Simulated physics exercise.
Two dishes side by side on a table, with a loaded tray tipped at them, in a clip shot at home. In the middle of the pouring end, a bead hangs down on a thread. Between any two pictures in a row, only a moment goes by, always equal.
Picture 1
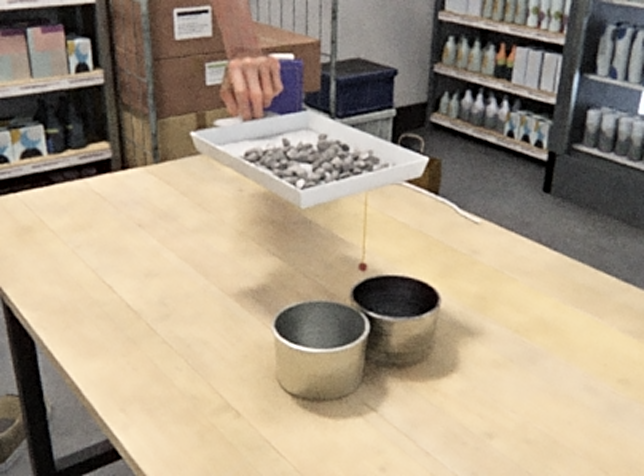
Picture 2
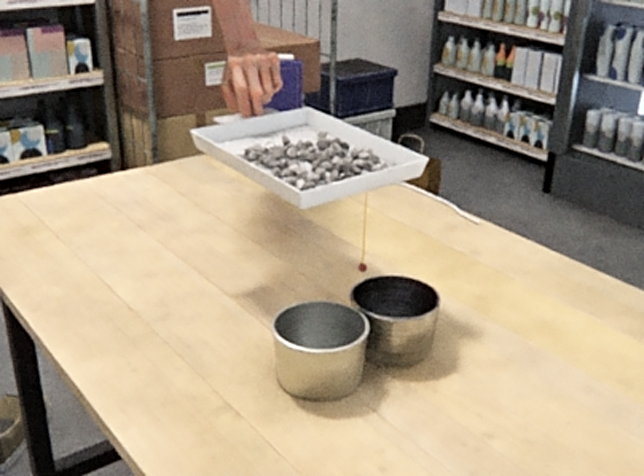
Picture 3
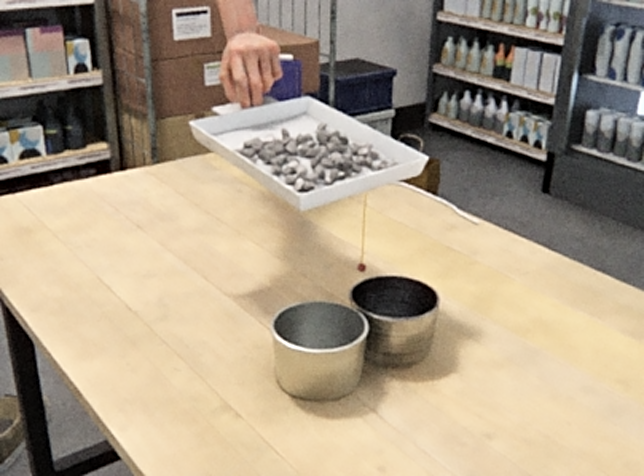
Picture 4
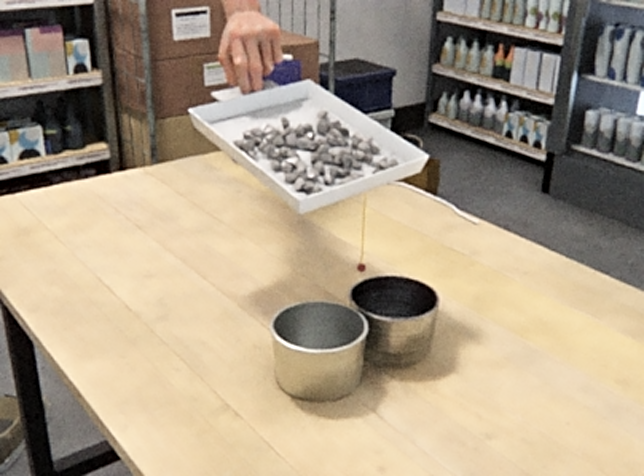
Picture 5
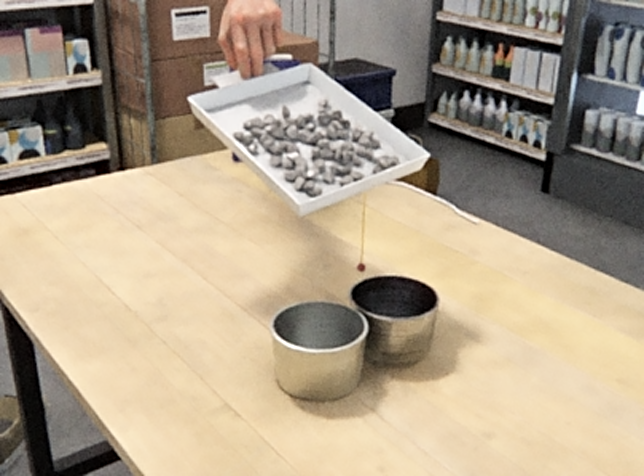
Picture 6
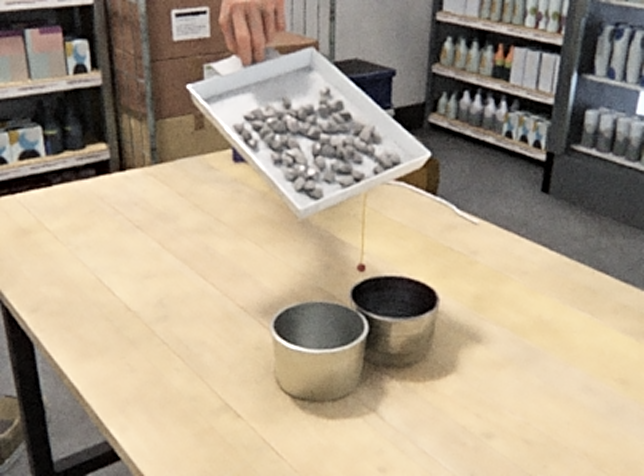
A hand gradually tilts a white tray of gray gravel above two metal dishes.
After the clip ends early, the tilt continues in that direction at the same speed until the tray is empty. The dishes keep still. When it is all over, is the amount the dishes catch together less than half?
No, most of what falls will go into the dishes.
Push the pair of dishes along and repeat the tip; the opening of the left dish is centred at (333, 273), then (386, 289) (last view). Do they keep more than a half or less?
Result, first setup: A minority share; second setup: A minority share.
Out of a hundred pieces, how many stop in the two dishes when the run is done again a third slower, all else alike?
Close to 80 in a hundred.
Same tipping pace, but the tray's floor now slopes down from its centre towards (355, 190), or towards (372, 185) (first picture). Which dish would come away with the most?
The first place favours the right of the two, the second the right of the two.
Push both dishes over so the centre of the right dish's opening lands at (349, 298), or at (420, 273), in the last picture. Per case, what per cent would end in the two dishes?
You'd get 80 in a hundred the first time and 60 in a hundred the second.
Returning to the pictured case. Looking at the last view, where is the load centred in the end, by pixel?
Resting centre, last picture - approx. (320, 362).
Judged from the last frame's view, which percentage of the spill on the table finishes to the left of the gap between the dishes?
70 per cent, about.
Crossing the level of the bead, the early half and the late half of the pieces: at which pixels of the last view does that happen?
Around (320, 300) and then (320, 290).
Shortly afterwards, tray tipped steeply; all but a few on the tray; only a few in the air.
Next, tray tipped past a quarter turn; a little on the tray; near half in the left dish; a little in the right dish; a little outside both; near a quarter in the air.
Some moments later, tray tipped past a quarter turn; near two thirds in the left dish; near a quarter in the right dish; near a quarter outside both.
In the end, tray tipped past a quarter turn; near two thirds in the left dish; near a quarter in the right dish; near a quarter outside both.
